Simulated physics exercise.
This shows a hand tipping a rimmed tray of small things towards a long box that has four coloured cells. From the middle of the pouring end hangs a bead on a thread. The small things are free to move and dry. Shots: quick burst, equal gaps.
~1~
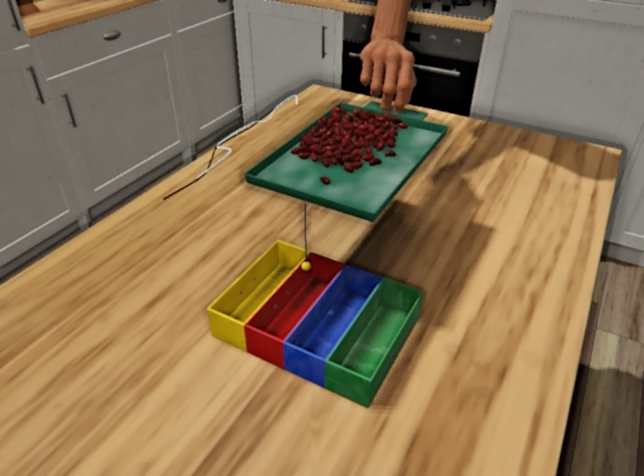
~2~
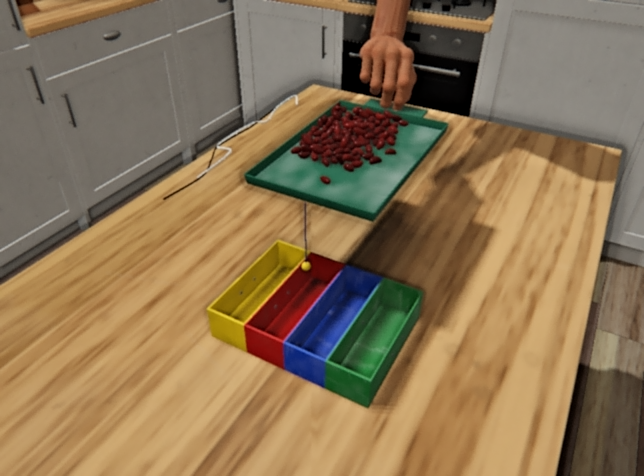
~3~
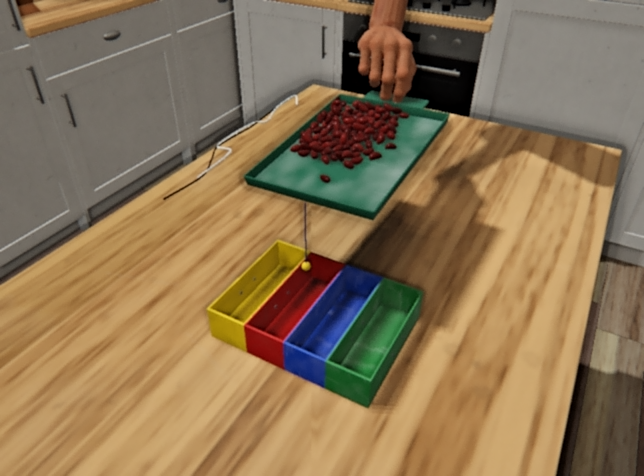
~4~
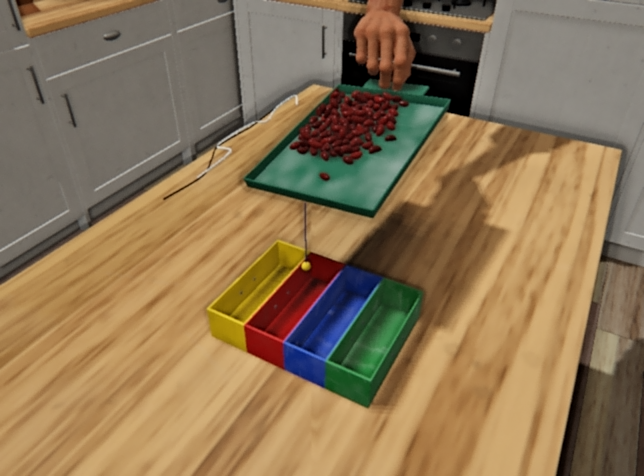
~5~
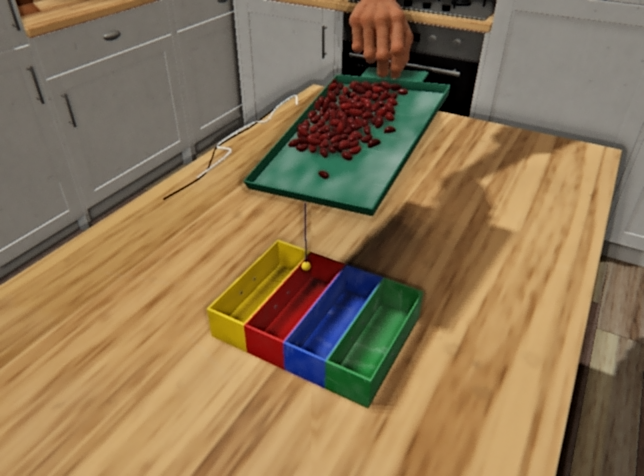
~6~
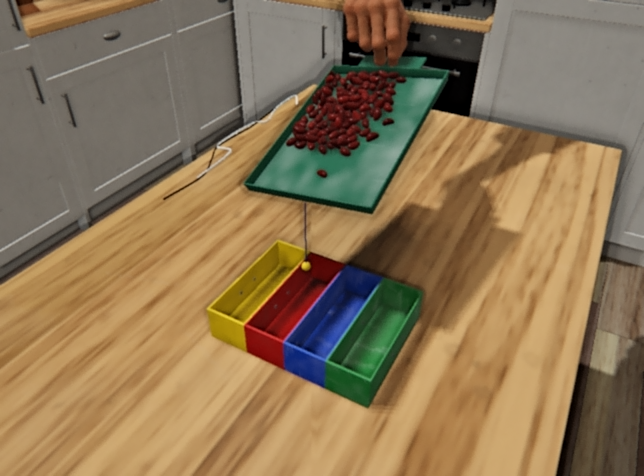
Green tray of red kidney beans slowly tilting as a hand raises its far end, above a still box with four coloured cells.
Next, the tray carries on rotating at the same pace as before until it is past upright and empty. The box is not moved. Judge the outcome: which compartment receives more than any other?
The yellow compartment receives the most.
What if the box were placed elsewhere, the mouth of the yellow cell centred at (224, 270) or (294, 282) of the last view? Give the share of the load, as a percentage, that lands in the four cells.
Roughly 100 per cent, and 10 per cent.
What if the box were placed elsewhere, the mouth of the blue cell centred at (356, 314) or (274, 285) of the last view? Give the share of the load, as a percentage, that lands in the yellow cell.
10% for the first placement, 10% for the second.
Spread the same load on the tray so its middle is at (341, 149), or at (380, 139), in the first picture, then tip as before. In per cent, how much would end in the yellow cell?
Estimate: 40 % first, 50 % second.
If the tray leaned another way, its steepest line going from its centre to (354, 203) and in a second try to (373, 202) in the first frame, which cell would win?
Well, with the first heading it's the blue cell, and with the second it's the blue one.
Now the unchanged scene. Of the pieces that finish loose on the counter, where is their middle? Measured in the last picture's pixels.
Look around pixel (221, 287).
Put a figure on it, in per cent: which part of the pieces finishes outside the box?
I'd say roughly 50 per cent of the load.
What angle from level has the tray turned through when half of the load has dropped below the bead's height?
About 95°.
Soon, tray tipped steeply; nearly all on the tray; a stray few in the yellow cell; a small part falling or outside the box.
A while on, tray tipped right over; about a quarter on the tray; about a quarter in the yellow cell; a stray few in the red cell; about half falling or outside the box.
Towards the end, tray tipped past a quarter turn; about a third in the yellow cell; a small part in the red cell; about half falling or outside the box.
Finally, tray tipped past a quarter turn; about a third in the yellow cell; a small part in the red cell; none in the green cell; none in the blue cell; about half outside the box.
